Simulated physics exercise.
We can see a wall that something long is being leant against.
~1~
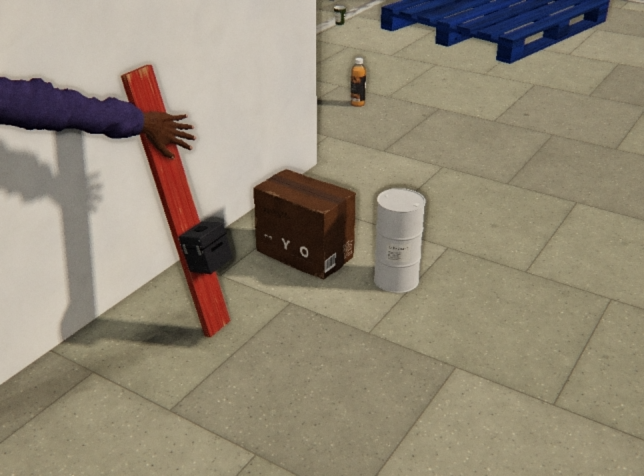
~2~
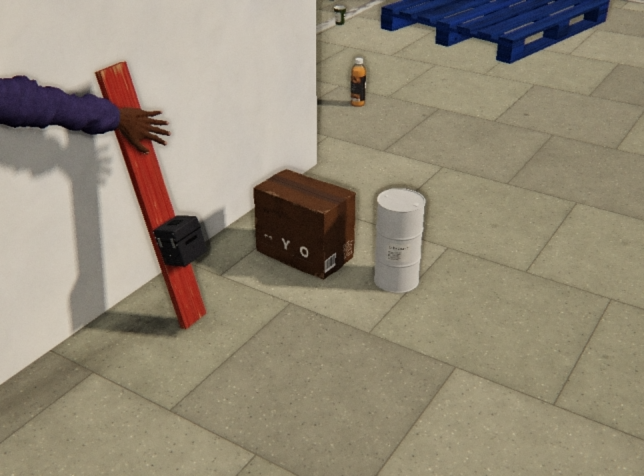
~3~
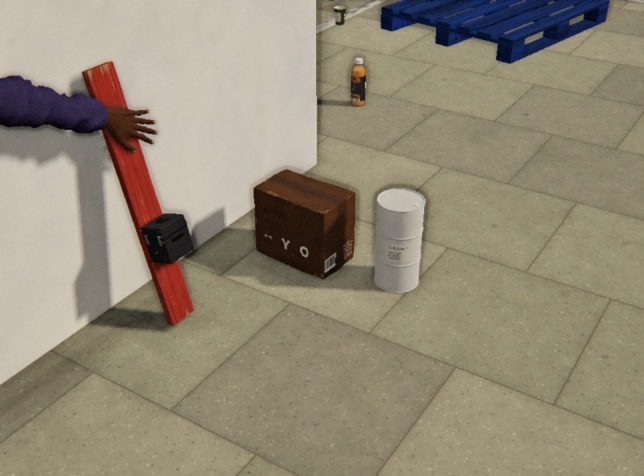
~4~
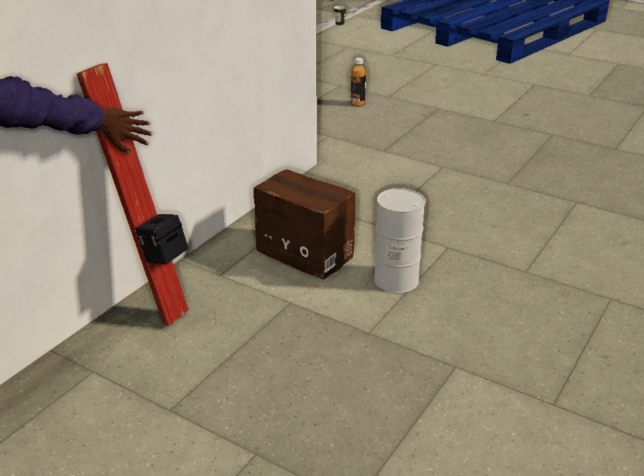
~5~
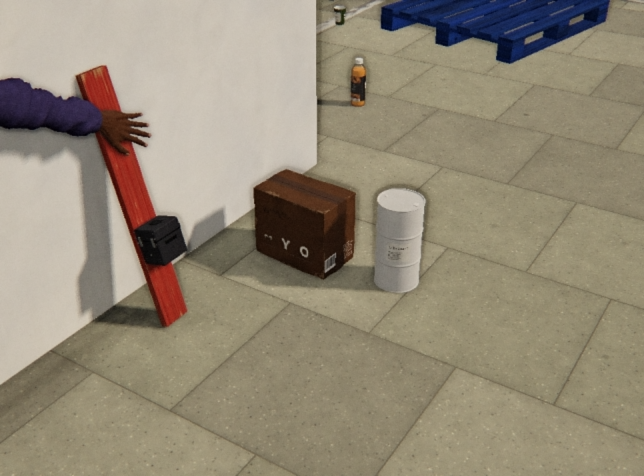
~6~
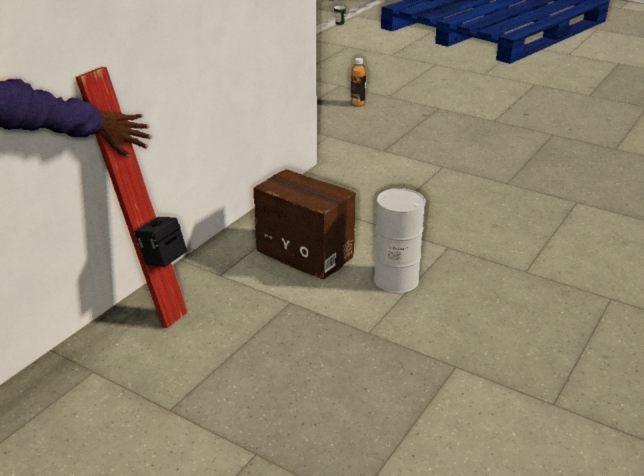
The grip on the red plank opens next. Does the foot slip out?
Most likely it is left unmoved.
Then, 0.70 s later than the last frame, all is still.
Then, 1.50 s later than the last frame, red plank resting near (136, 204).
When it is over, all 3 as before. End places, in pixels of the last picture, red plank near (136, 204). The plank remains leaning.
